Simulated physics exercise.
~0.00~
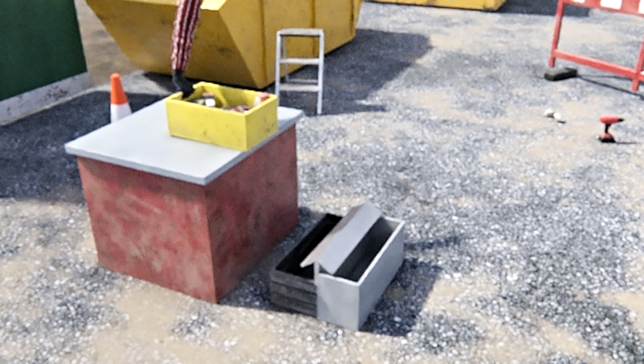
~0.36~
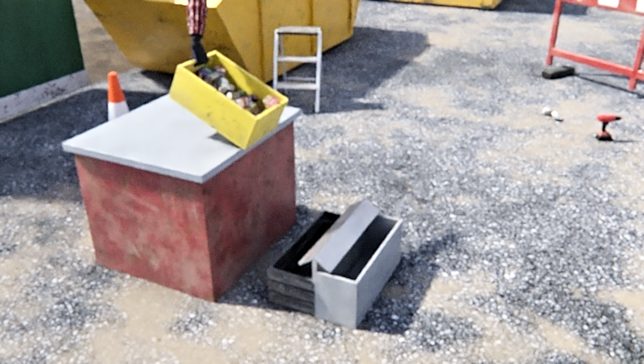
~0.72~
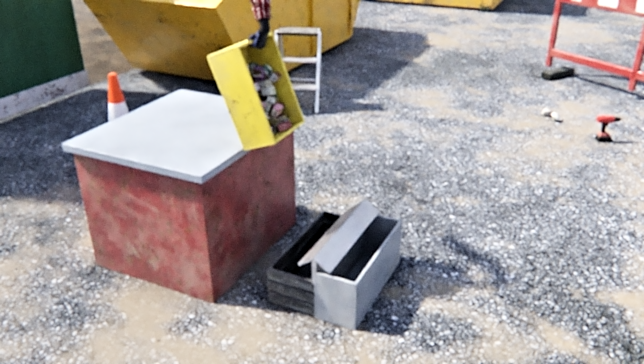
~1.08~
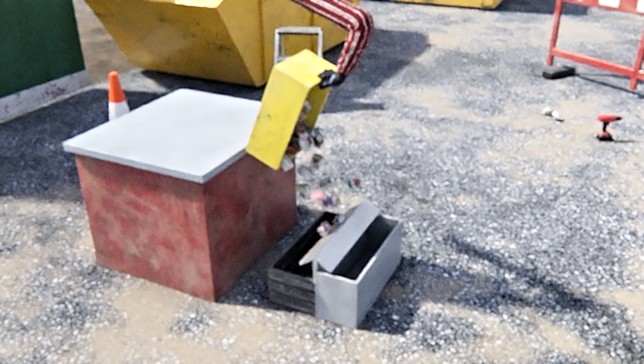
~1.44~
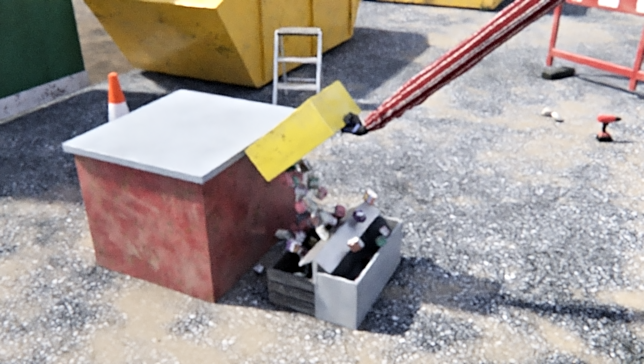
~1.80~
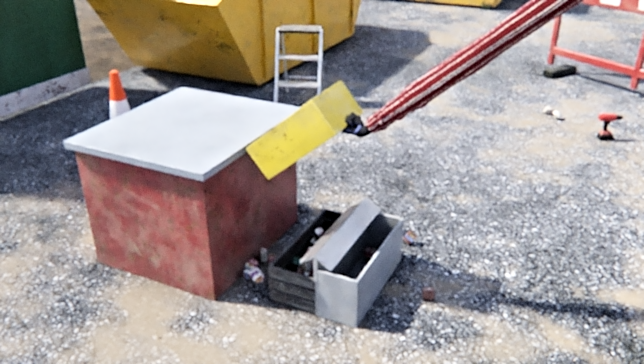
Yellow crate lifted by a red robotic arm tips off a bench edge, spilling small cartons mostly into the black tote below.
